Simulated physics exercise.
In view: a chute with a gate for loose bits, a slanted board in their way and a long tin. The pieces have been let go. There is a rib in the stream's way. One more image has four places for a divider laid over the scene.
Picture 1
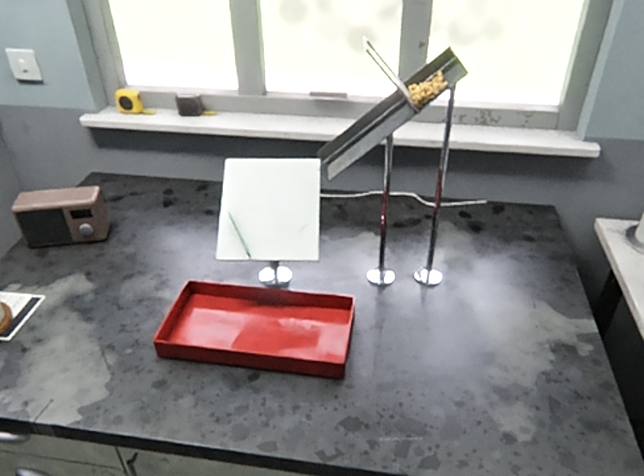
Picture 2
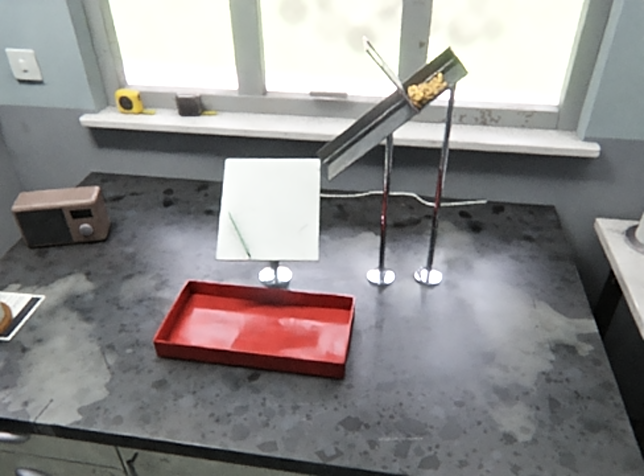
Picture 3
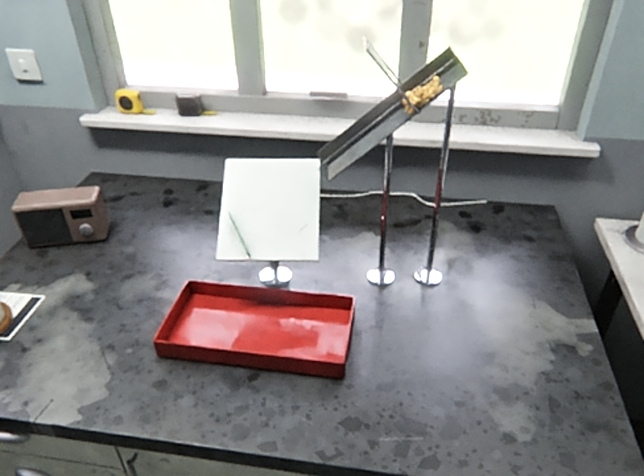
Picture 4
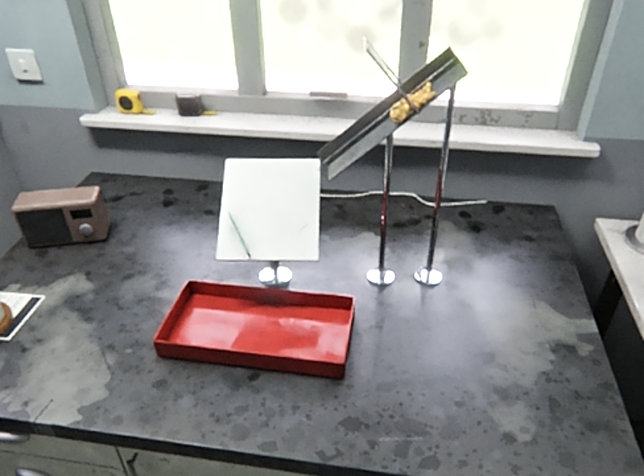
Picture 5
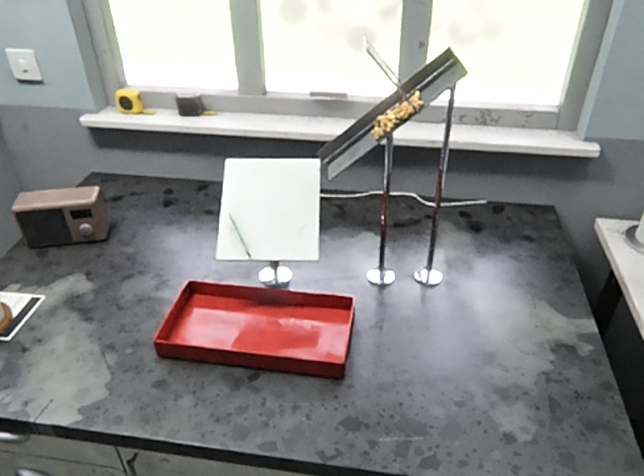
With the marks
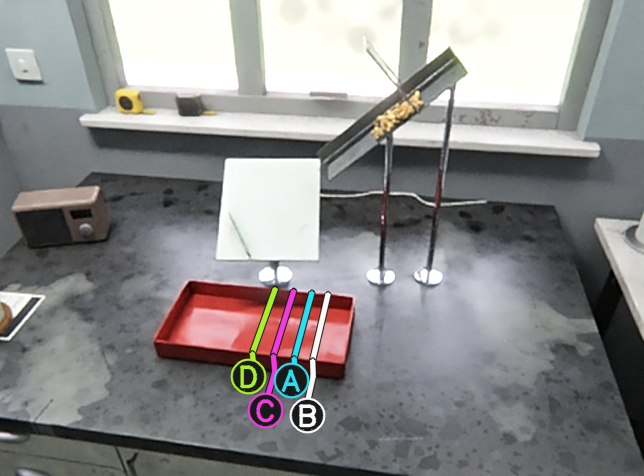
Dried chickpeas slide down a sloping chute to the left above an empty red tin.
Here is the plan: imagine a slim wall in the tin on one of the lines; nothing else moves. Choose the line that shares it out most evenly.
Line D does it best.
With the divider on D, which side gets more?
More lands on the left.
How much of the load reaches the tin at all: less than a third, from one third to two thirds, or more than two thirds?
About that: More than two thirds.
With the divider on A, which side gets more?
Left.
On the marked copy, line A crosses the front rim at (294, 357); line B crosses the front rim at (312, 359); line C crosses the front rim at (273, 355); line D crosses the front rim at (252, 352).
Choosing A, of what is caught, nearly all on the left of the divider, a stray few on the right.
Choosing B, of what is caught, all on the left of the divider, none on the right.
Choosing C, of what is caught, nearly all on the left of the divider, a small part on the right.
Choosing D, of what is caught, about two thirds on the left of the divider, about a third on the right.
